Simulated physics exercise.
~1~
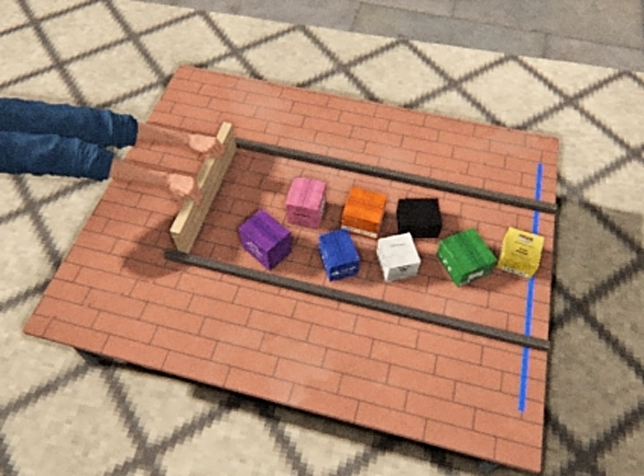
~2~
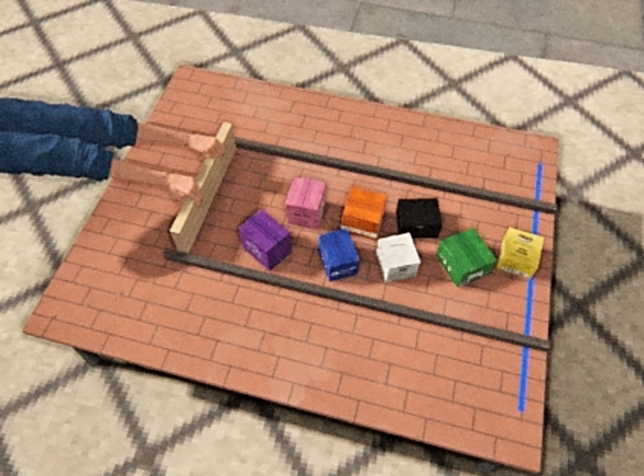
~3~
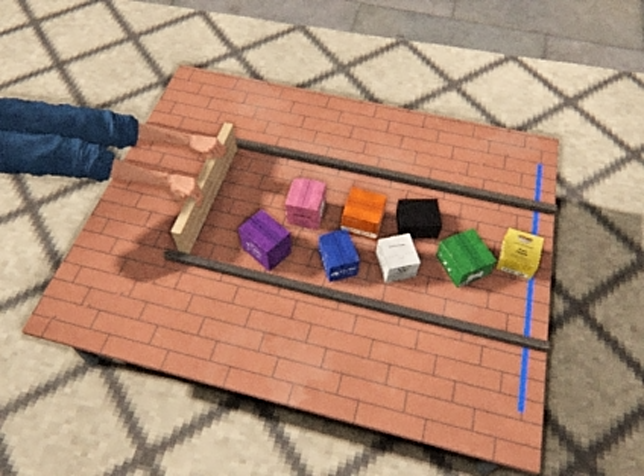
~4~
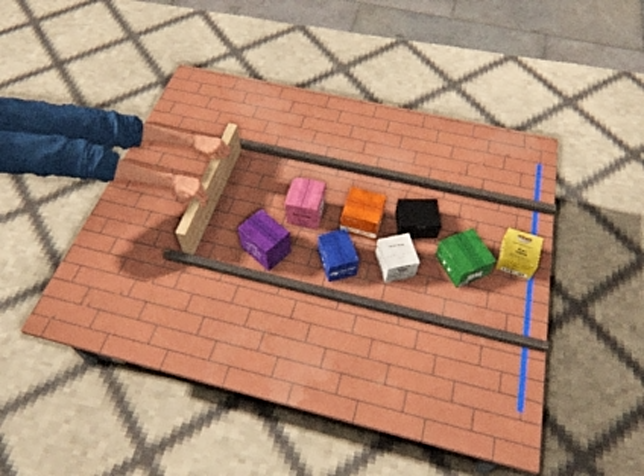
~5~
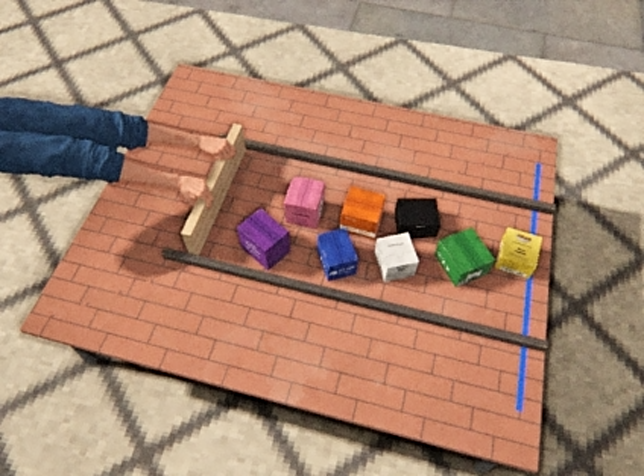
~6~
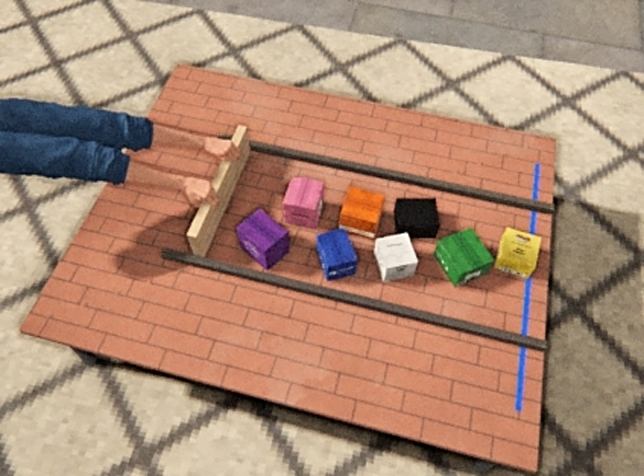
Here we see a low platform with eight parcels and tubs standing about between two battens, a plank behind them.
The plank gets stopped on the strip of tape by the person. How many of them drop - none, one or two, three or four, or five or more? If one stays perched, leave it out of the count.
My prediction is five or more fallers.
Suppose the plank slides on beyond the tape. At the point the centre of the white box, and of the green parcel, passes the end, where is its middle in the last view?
Its middle is about (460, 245) and about (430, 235).
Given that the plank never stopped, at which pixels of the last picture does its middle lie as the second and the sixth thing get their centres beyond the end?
First: Around (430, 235). Next: Around (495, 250).
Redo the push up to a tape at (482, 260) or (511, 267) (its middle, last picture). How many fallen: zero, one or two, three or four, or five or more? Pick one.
Taking the places in turn, I'd pick three or four and then more than four.
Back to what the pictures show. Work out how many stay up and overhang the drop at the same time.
The count is 1.
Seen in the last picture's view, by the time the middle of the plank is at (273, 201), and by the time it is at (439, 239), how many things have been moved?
The first number is 1, the next one 8.
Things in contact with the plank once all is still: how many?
1 of them.
Soon after, none off yet; yellow box at rest near (517, 253); green parcel at rest near (463, 257); black crate at rest near (416, 218).
Then, none off yet; yellow box moved a little near (538, 250); green parcel moved about its own width near (510, 268); black crate moved well along near (486, 233).
Further on, two off so far; yellow box falling near (582, 309); green parcel on the ground near (564, 329); black crate tipped a little near (568, 248).
At rest, the number that fall off is five or more; fallen, purple box, blue parcel, orange box, white box, black crate, green parcel and yellow box.
